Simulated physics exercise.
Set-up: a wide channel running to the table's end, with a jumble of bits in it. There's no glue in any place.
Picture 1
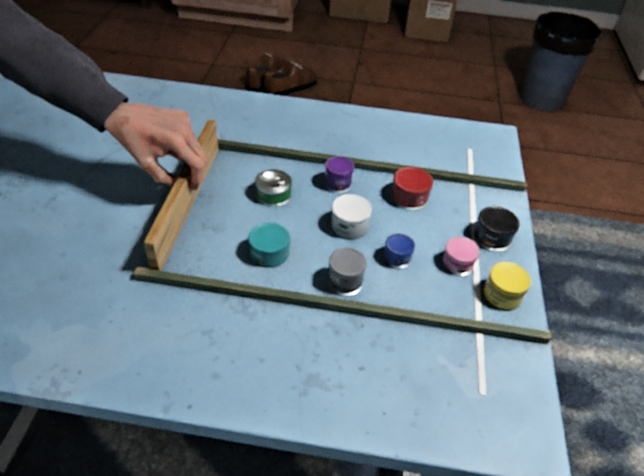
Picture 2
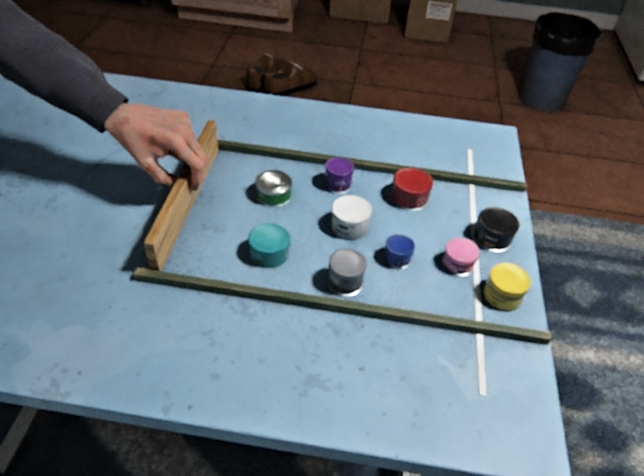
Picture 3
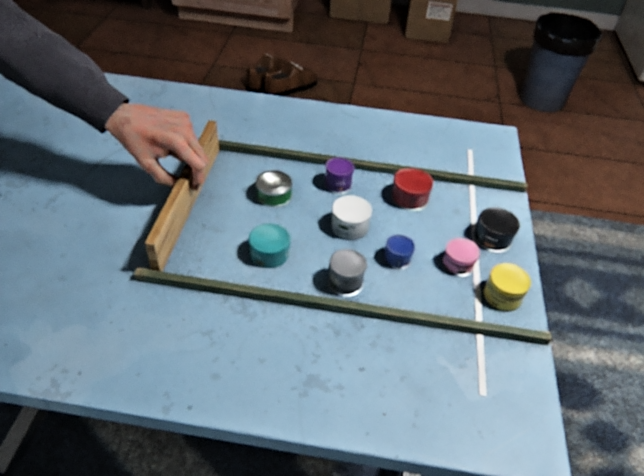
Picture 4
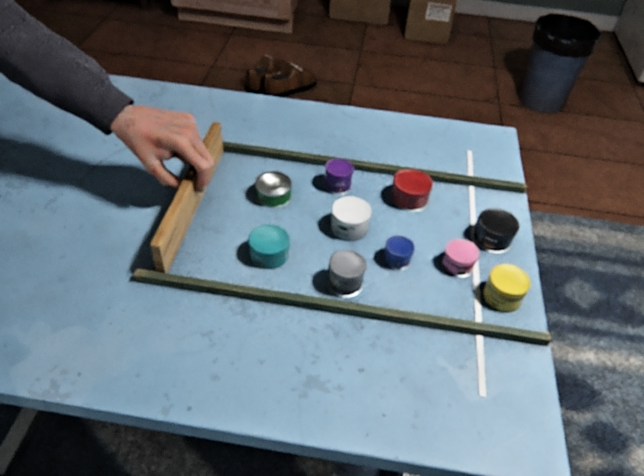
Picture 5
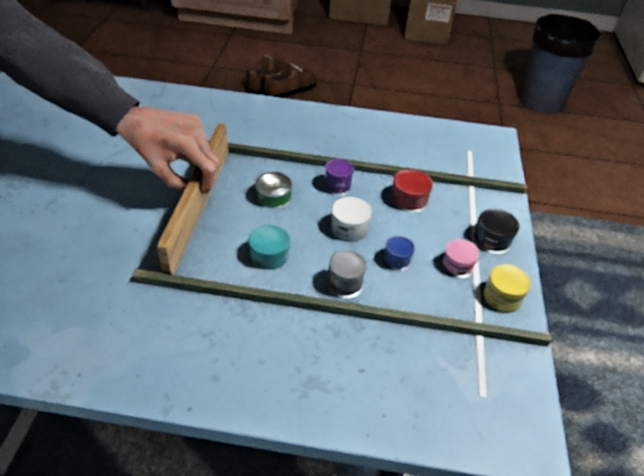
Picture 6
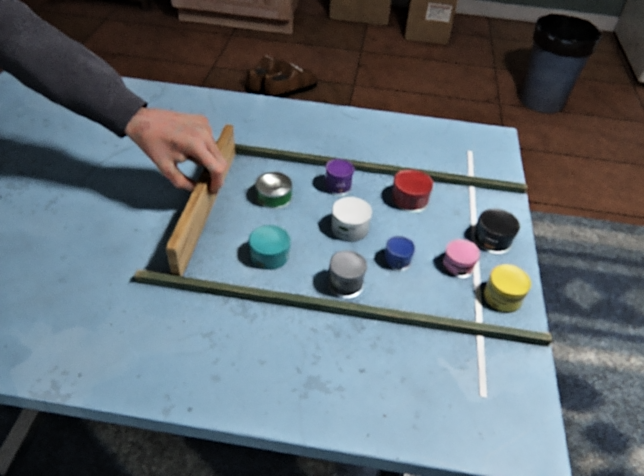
A hand in a dark sleeve reaches in from the left over a pale blue table, seen from above at an angle, holding a wooden board upright between two dark rails. To its right sit green, purple, red, white, teal, grey and blue containers, with pink, black and yellow ones near a white strip. The hand slides the board slightly rightward, while the containers and camera stay still.
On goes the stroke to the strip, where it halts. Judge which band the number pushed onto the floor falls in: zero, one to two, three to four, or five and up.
All but one or two remain.
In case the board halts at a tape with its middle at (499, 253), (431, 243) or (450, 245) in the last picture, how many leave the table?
Per try: 5; 0; 0.
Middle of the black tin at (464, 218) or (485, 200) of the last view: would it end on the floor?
Taking them in order, it stays put and then it drops away.
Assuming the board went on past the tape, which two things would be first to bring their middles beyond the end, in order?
Pink tin, then black tin.
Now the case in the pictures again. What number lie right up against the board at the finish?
The count in contact is 5.
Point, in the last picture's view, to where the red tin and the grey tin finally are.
First: About (523, 207); second: About (501, 307).
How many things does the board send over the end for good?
1.
Soon after, none off yet; yellow tub at rest near (507, 288); black tin at rest near (496, 231); pink tin at rest near (461, 259).
Then, none off yet; yellow tub at rest near (507, 288); black tin at rest near (496, 231); pink tin at rest near (463, 259).
At rest, the number that fall off is one or two; fallen, pink tin.
